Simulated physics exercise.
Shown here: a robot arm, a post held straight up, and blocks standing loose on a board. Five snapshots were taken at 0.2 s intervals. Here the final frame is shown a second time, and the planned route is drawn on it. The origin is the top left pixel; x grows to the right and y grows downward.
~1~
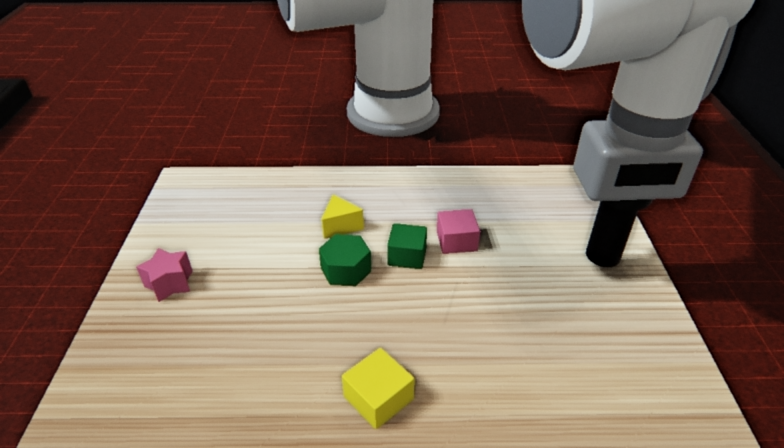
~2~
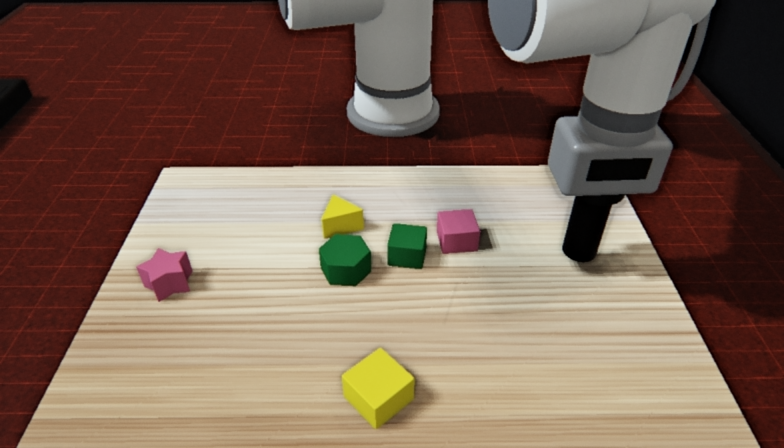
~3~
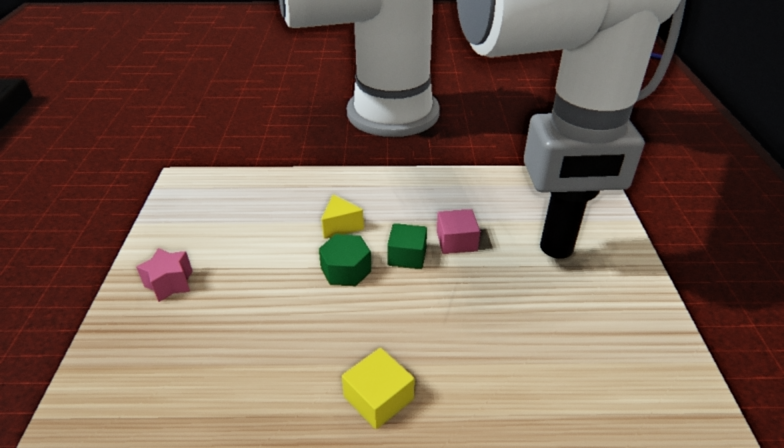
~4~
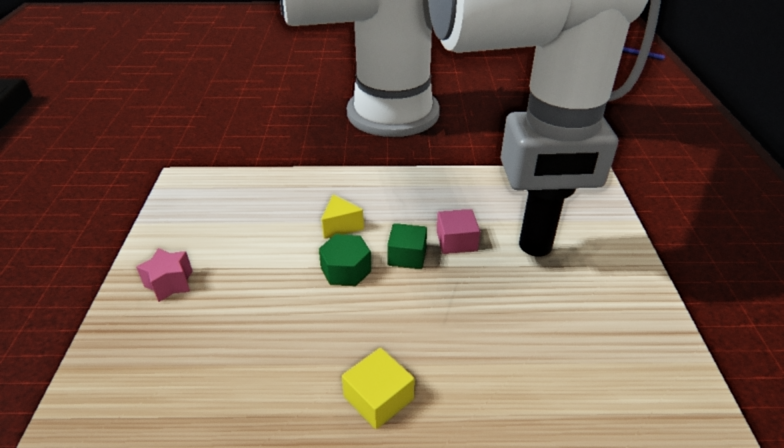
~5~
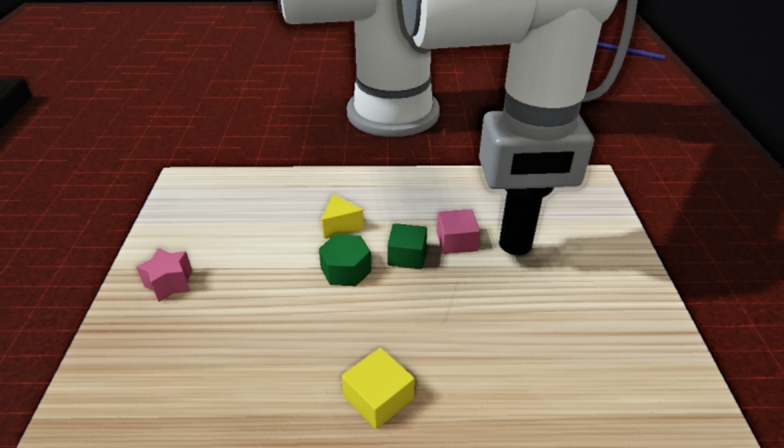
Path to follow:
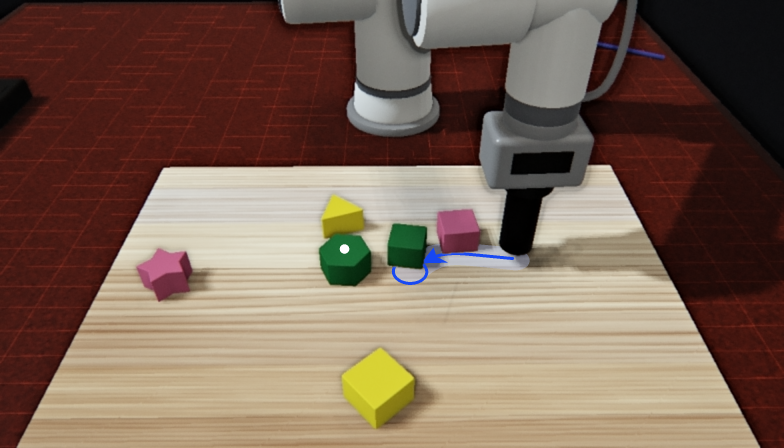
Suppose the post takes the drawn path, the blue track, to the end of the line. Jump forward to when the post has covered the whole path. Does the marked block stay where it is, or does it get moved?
If the post follows that path, the marked block ends up shifted.
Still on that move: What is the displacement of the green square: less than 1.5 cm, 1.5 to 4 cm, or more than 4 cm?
Distance: 1.5 to 4 cm.
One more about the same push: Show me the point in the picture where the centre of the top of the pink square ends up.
Answer: (429, 212).
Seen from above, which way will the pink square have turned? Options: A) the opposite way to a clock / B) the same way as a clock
B - the same way as a clock.
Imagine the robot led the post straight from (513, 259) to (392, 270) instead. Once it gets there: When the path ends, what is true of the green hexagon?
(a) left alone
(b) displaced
a.
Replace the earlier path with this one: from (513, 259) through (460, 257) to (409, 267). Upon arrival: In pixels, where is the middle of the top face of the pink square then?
I predict (433, 215).
The line goes from (513, 259) over (475, 255) and (439, 255) to (410, 271); the dot is on the green hexagon.
What follows on the original path. One third of the way, post at (477, 241); pink square at (446, 216), turned 15° clockwise.
Two thirds of the way, post at (439, 242); pink square at (430, 212), turned 60° clockwise.
At the end, post at (410, 257); green hexagon at (329, 250); green square at (377, 243), turned 15° clockwise; pink square at (429, 212), turned 65° clockwise.
